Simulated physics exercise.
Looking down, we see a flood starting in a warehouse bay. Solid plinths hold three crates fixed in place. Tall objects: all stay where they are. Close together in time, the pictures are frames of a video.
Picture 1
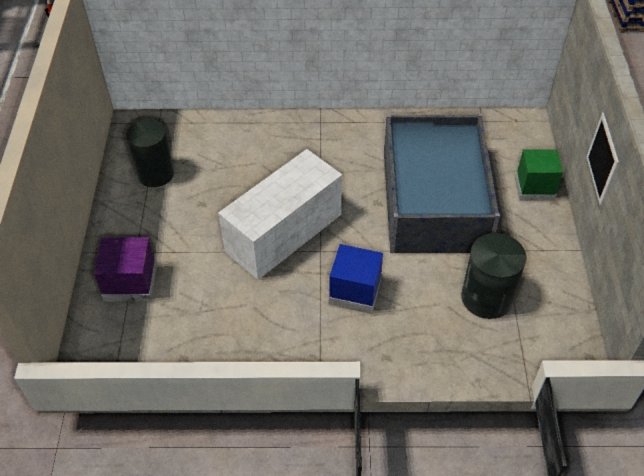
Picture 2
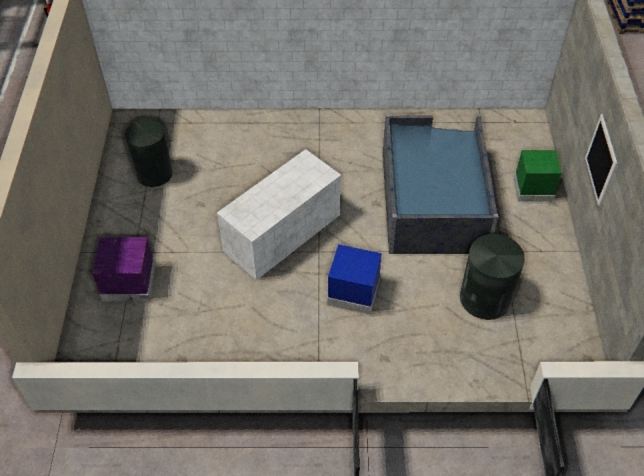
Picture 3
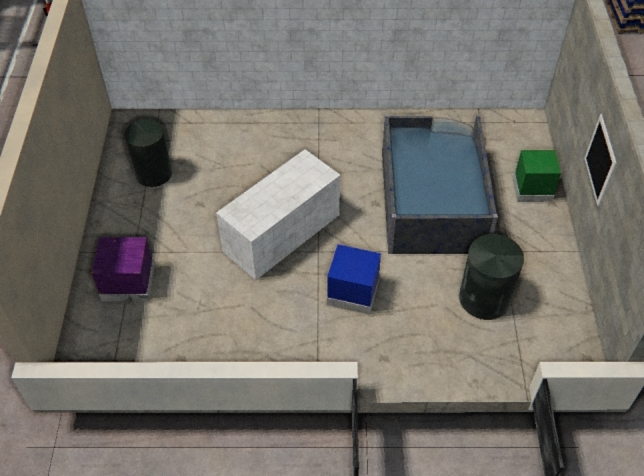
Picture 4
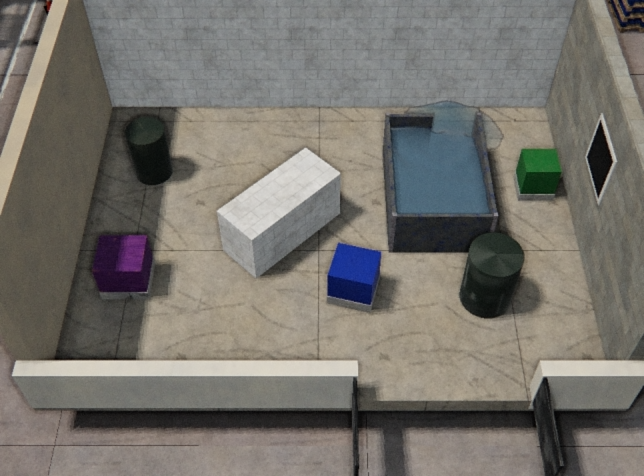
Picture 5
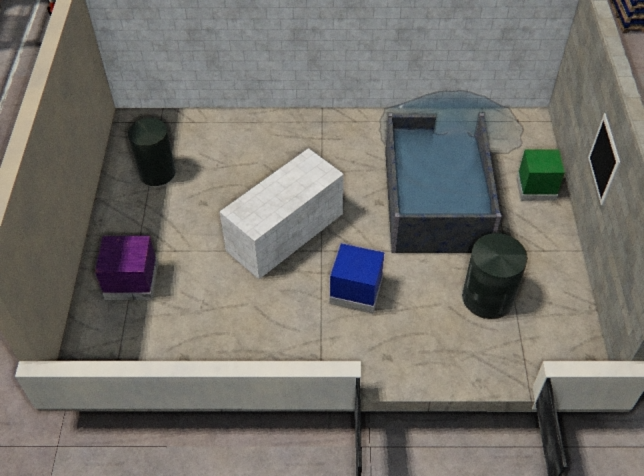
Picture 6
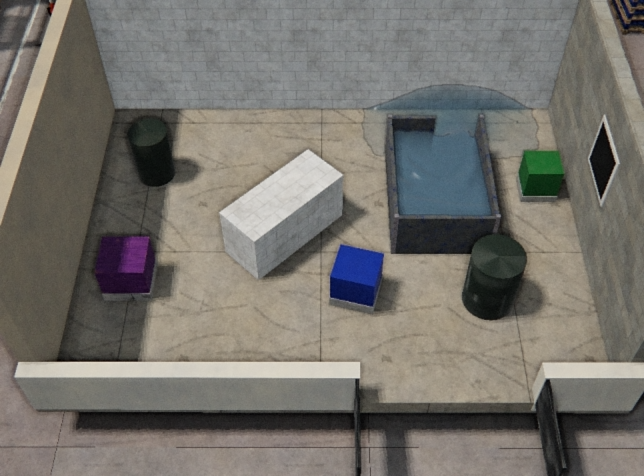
The video shows a walled bay with coloured boxes, dark barrels, a white block and a tank of still water; a gap opens in the tank's far side, and water pours out and spreads across the floor behind it.
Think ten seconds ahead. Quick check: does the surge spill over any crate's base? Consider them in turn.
The green crate is flooded, the blue crate is not flooded, the purple crate is not flooded.
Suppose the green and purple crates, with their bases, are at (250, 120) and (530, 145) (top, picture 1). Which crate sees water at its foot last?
I'd say the blue crate is last.
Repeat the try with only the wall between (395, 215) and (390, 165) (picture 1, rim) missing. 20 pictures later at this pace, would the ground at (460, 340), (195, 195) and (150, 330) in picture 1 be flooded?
One by one, they turn out drenched, not soaked and drenched.
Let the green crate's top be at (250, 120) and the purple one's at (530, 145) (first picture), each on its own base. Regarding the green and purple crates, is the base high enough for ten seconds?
I reckon the green one is hit by the flood, while the purple one is hit by the flood.
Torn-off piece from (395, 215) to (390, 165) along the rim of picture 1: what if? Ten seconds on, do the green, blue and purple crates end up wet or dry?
In my view the green crate is never reached; as for the blue crate, it gets reached; the purple crate is never reached.
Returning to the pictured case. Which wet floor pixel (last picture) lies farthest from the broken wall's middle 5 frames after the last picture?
I'd say at around (269, 111).
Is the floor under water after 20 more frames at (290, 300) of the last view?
There: Dry.
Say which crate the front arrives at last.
Answer: The crate marked blue.
A moment on, water covers 10 % of the floor; the green crate not reached, the blue crate not reached, the purple crate not reached.
Next, water covers 30 % of the floor; the green crate water round its plinth, the blue crate not reached, the purple crate not reached.
Then, water covers 55 % of the floor; the green crate water round its plinth, the blue crate not reached, the purple crate not reached.
Later, water covers 75 % of the floor; the green crate water round its plinth, the blue crate water round its plinth, the purple crate water round its plinth.
In the end, water covers 100 % of the floor; the green crate was topped, the blue crate stayed above the water, the purple crate stayed above the water.
